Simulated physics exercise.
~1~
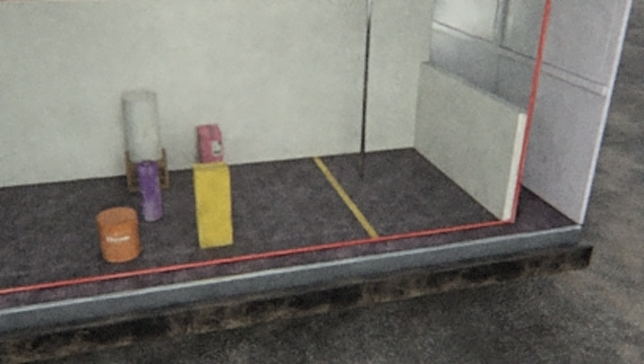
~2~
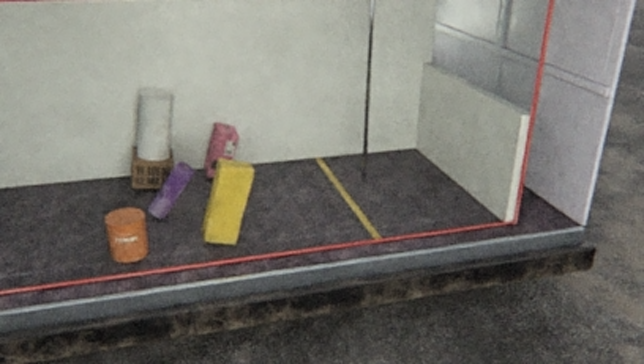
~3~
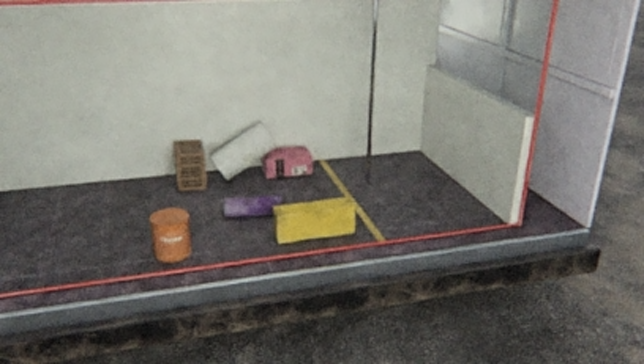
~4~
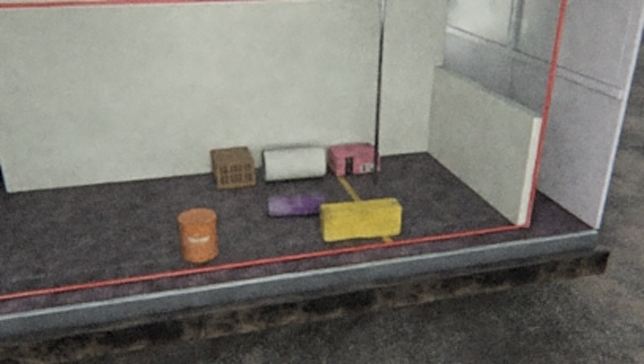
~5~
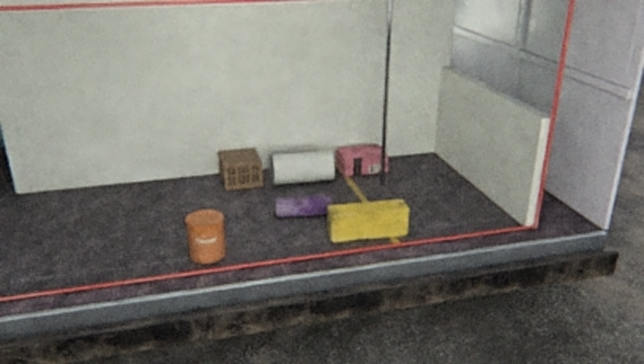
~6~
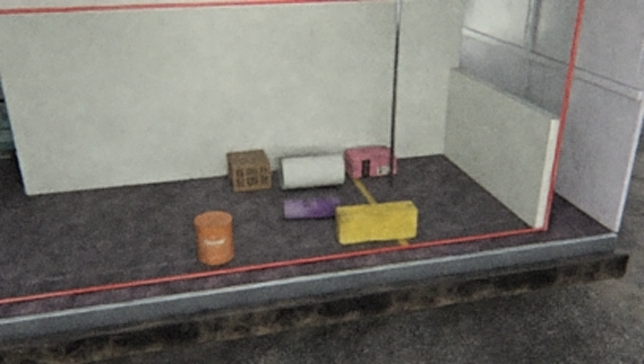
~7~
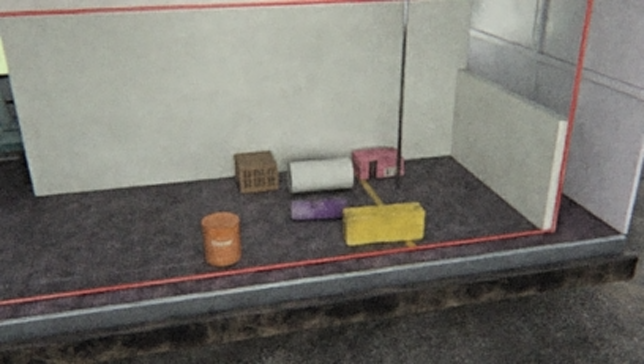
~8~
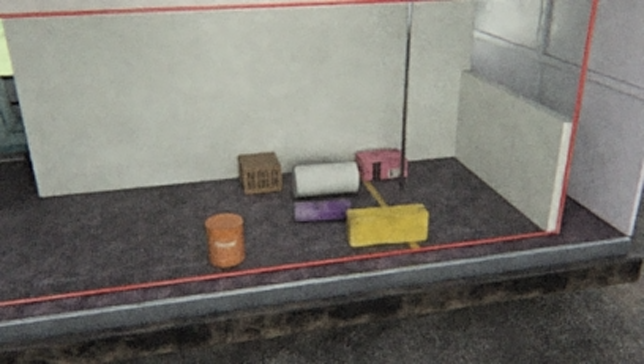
At first, a white drum, a purple roll, a pink pack and a tall yellow box stand upright in an open bay, with a brown crate by the drum and an orange bucket in front. The four upright things lean right, then topple towards the yellow line as the crate tips over. They slide a little farther right and settle while the view drifts left. The bucket stays upright, short of the line. At the end, the pink pack lies across the line, the drum, roll and crate rest short of it, and the yellow box overlaps it with its middle still short.
